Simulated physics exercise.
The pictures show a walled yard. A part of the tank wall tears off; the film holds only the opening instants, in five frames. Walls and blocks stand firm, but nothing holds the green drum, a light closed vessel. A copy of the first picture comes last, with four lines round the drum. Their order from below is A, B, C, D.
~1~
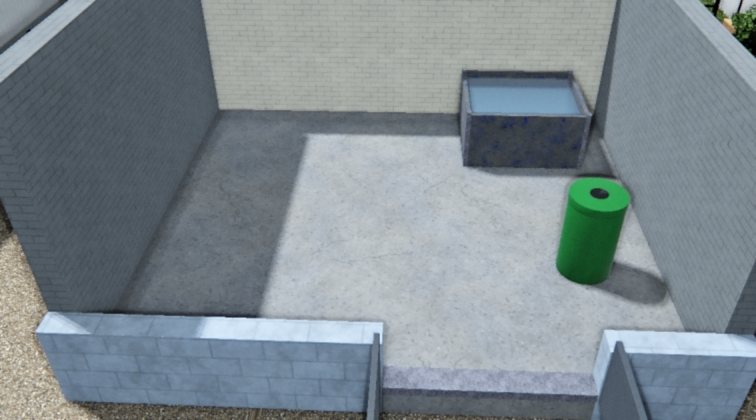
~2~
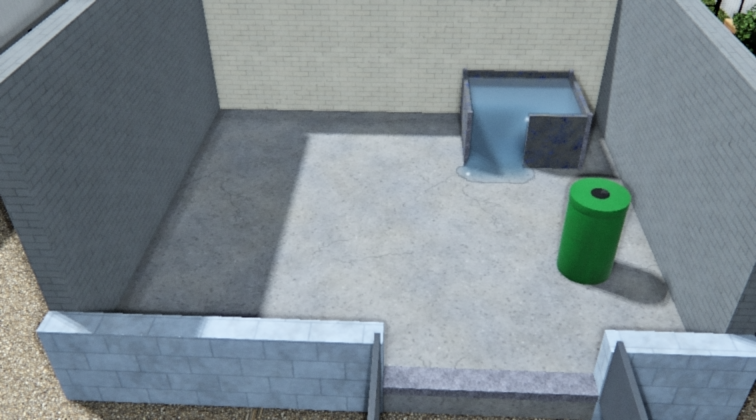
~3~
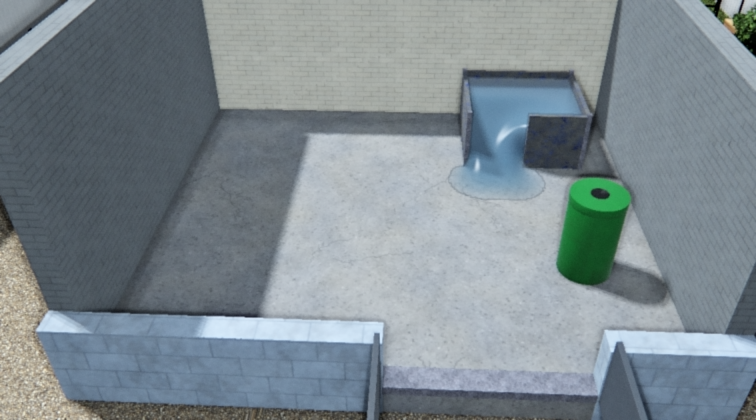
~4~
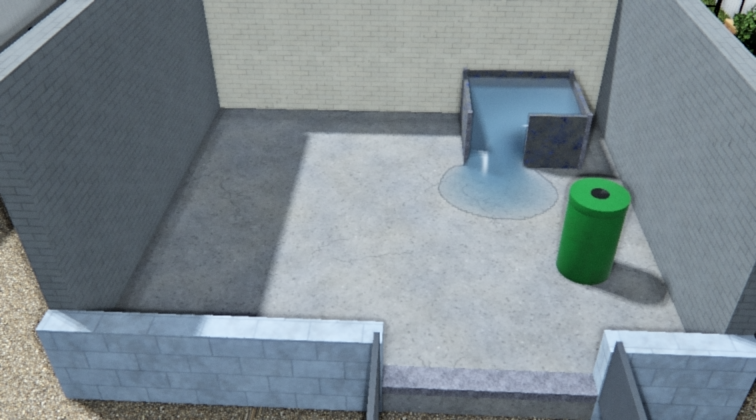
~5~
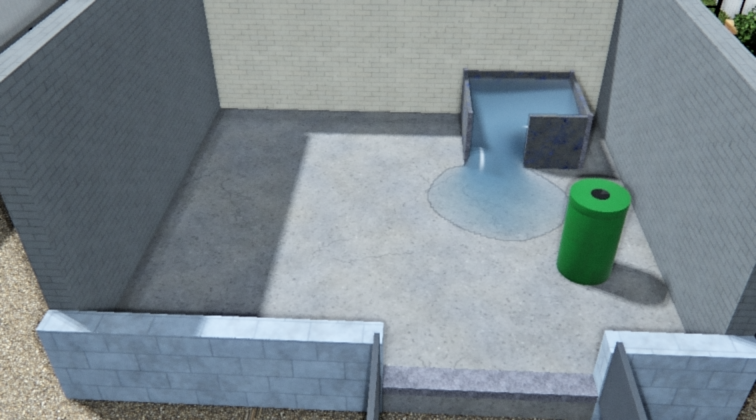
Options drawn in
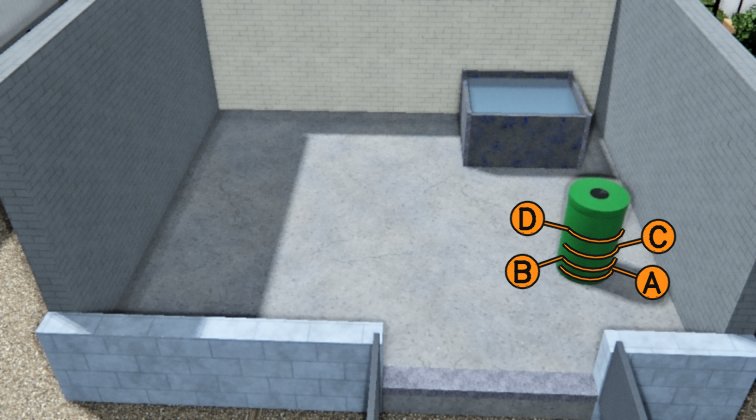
In this clip, a full tank of water stands near a green drum in a walled yard; water pours through an opening in the tank's front and spreads across the ground in a widening puddle, while the drum stays still.
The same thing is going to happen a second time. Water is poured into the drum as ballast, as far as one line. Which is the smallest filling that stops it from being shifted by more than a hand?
It is B.
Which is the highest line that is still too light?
That is line A.
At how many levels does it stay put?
Three of them.
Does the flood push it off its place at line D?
No.
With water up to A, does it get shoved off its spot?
Yes.
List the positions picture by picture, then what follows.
Lid of the green drum at (599, 194); tank full, its middle at (522, 98); open gate at (492, 330).
Water covers 1 % of the ground and is seen nearest the drum at (513, 174).
Water covers 3 % of the ground and is seen nearest the drum at (516, 194).
Water covers 5 % of the ground and is seen nearest the drum at (540, 208).
Lid of the green drum at (600, 195); water covers 8 % of the ground and is seen nearest the drum at (529, 231).
On the marked copy, A at (590, 279); B at (592, 270); C at (595, 257); D at (599, 241); from the bottom up A, B, C, D.
If A is chosen, it is pushed about twice its own width away.
If B is chosen, it does not move.
If C is chosen, it does not move.
If D is chosen, it does not move.
